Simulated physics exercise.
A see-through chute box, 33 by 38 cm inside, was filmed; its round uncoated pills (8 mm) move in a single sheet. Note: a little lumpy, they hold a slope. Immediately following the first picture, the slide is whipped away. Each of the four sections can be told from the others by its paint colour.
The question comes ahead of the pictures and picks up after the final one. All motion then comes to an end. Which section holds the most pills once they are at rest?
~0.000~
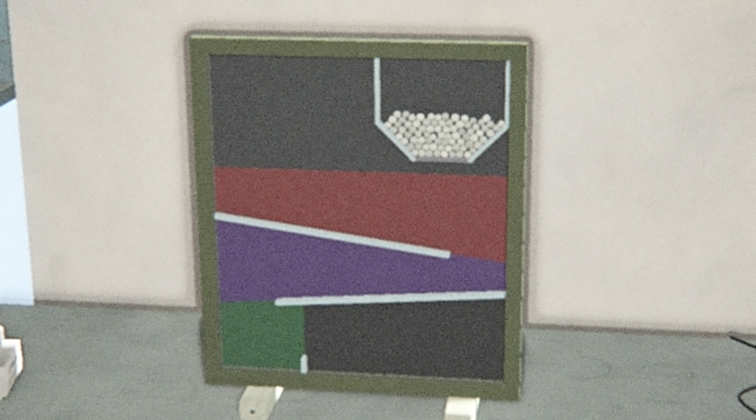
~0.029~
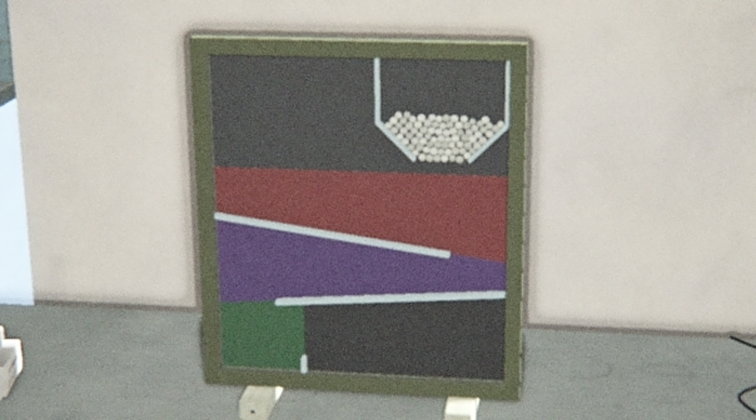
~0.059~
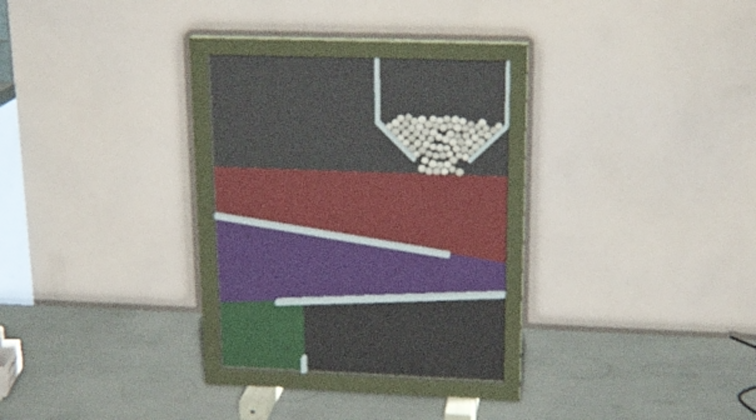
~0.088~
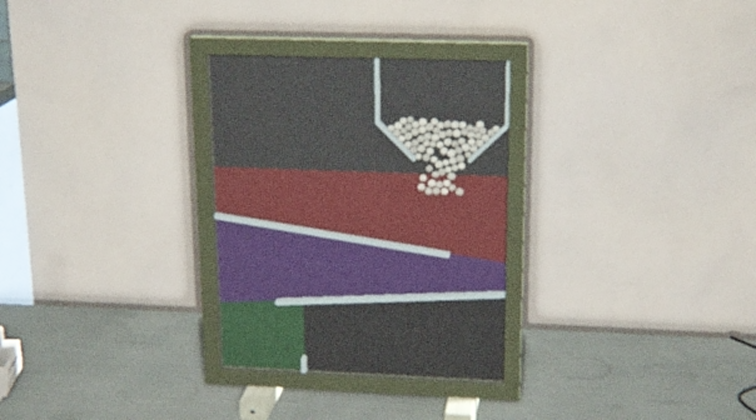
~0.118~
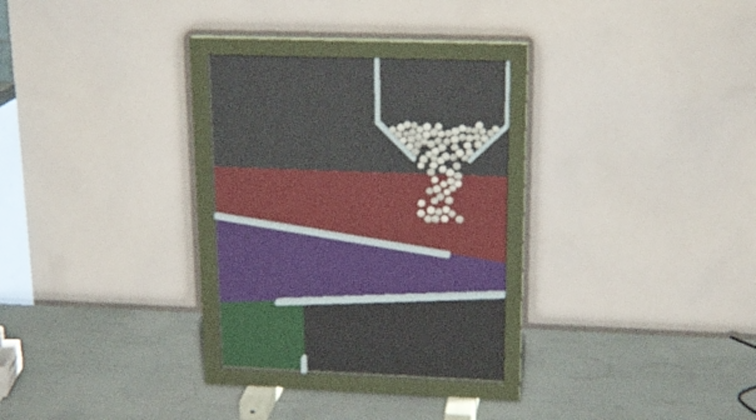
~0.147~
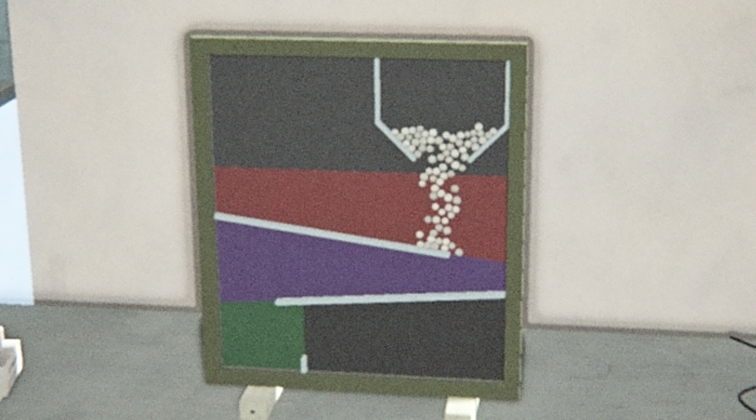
Purple.
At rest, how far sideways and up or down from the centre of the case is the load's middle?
About 10 cm right and 5 cm below.
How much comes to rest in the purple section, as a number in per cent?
I'd put it at about 65 per cent.
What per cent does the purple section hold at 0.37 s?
The share there is some 50 per cent.
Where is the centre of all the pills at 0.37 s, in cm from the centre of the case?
Offset: Approx. 11 cm right, 4 cm below.
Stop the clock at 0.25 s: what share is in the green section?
I'd put it near 0 in a hundred.
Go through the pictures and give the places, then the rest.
The first frame shows about 80 pills; load centre (442, 136); red (373, 207), purple (336, 267), green (263, 335), black (407, 336); slide (411, 158) to (473, 160).
The second frame shows load centre (441, 139); 0 out, leading pill (460, 159).
The third frame shows load centre (439, 137); 11 out, leading pill (460, 172).
The fourth frame shows load centre (440, 145); 21 out, leading pill (429, 191).
The fifth frame shows load centre (441, 161); 30 out, leading pill (428, 219).
The sixth frame shows load centre (444, 176); 40 out, leading pill (459, 253); wall ends (448, 255), (278, 302), (304, 358), (377, 55) to (414, 158), (470, 160) to (509, 57).
By 0.25 s, the pills' middle is 10 cm right of and level with the centre; red 60 %, purple 20 %.
By 0.37 s, the pills' middle is 11 cm right of and 4 cm below the centre; red 50 %, purple 50 %.
By 0.60 s, the pills' middle is 10 cm right of and 5 cm below the centre; red 35 %, purple 65 %.
All still by 1.6 s, red 35 %, purple 65 %, green 0 %, black 0 %.
